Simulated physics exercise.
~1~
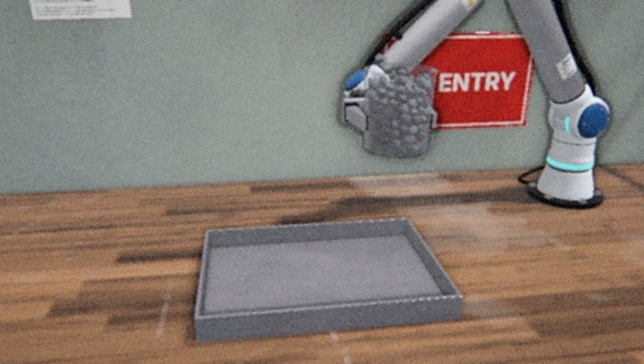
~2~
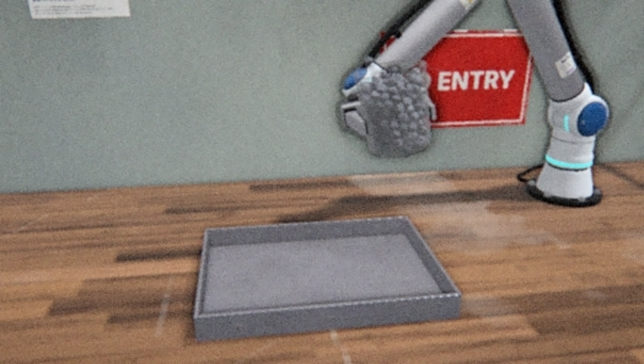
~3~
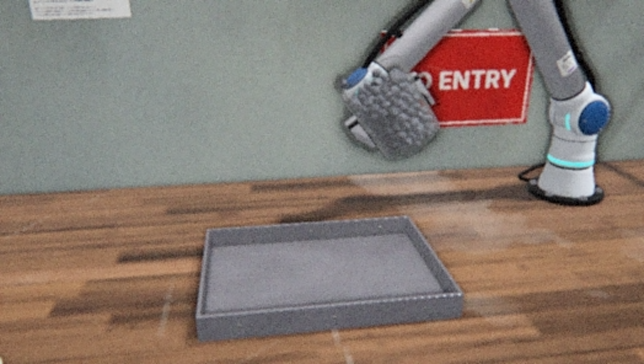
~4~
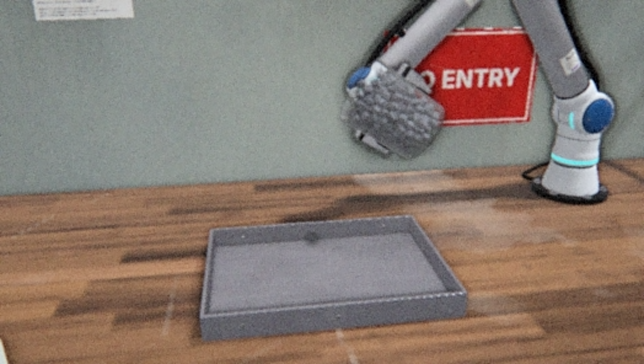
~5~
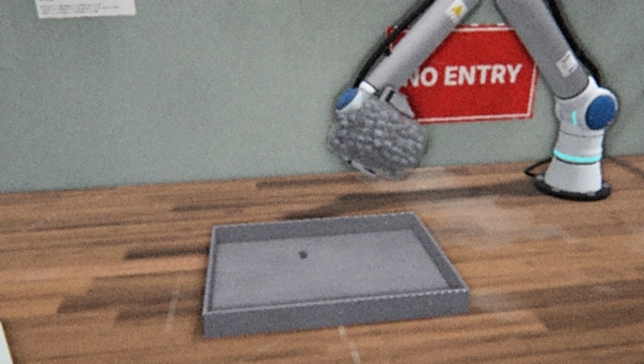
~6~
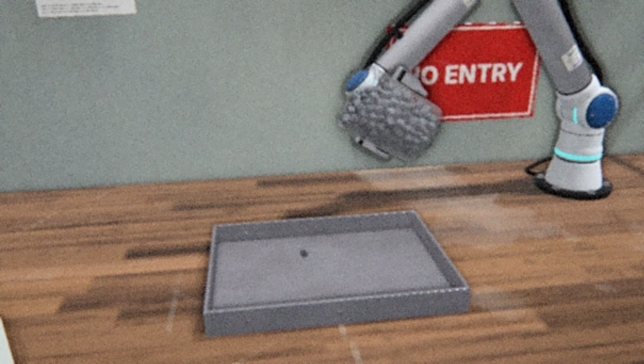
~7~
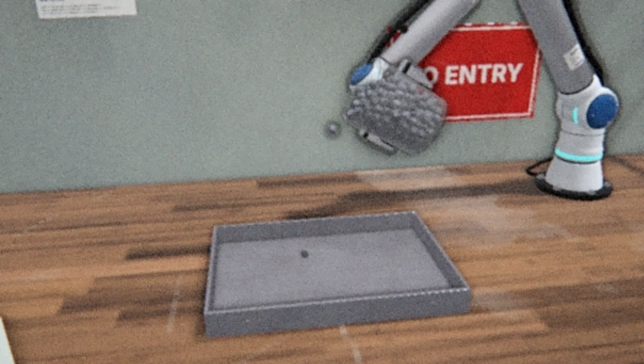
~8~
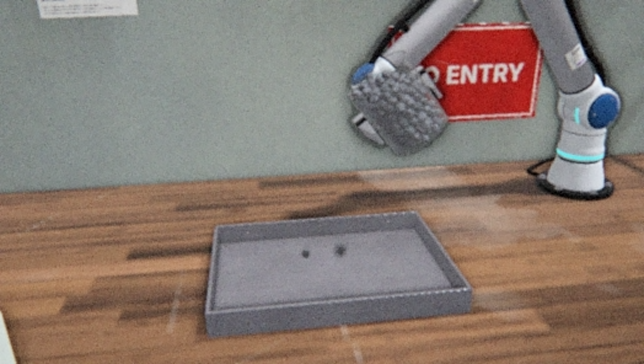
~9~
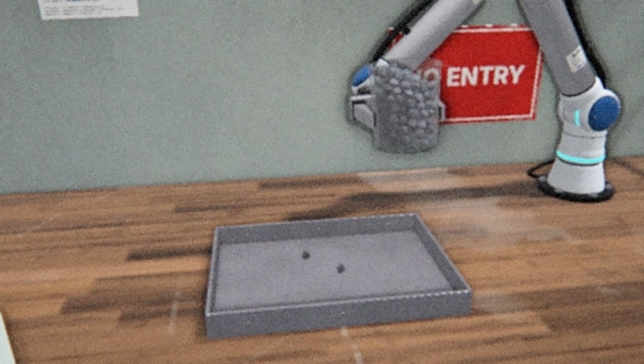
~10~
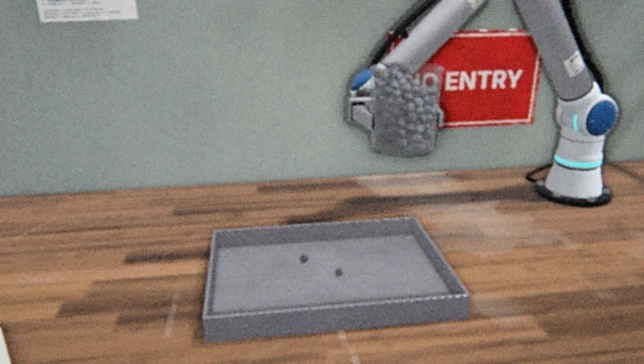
On a wooden tabletop against a grey-green wall, a robot arm holds a cup heaped with small grey pebbles beside a red no-entry sign, with an empty shallow grey tray in front. The arm gradually tips the cup toward the left, and a single pebble drops into the tray. It dips lower and tilts further, then rises and begins to swing back. As it does, another pebble slips off and lands near the first. The arm brings the cup upright and holds it there, still full, with just two pebbles lying in the tray.
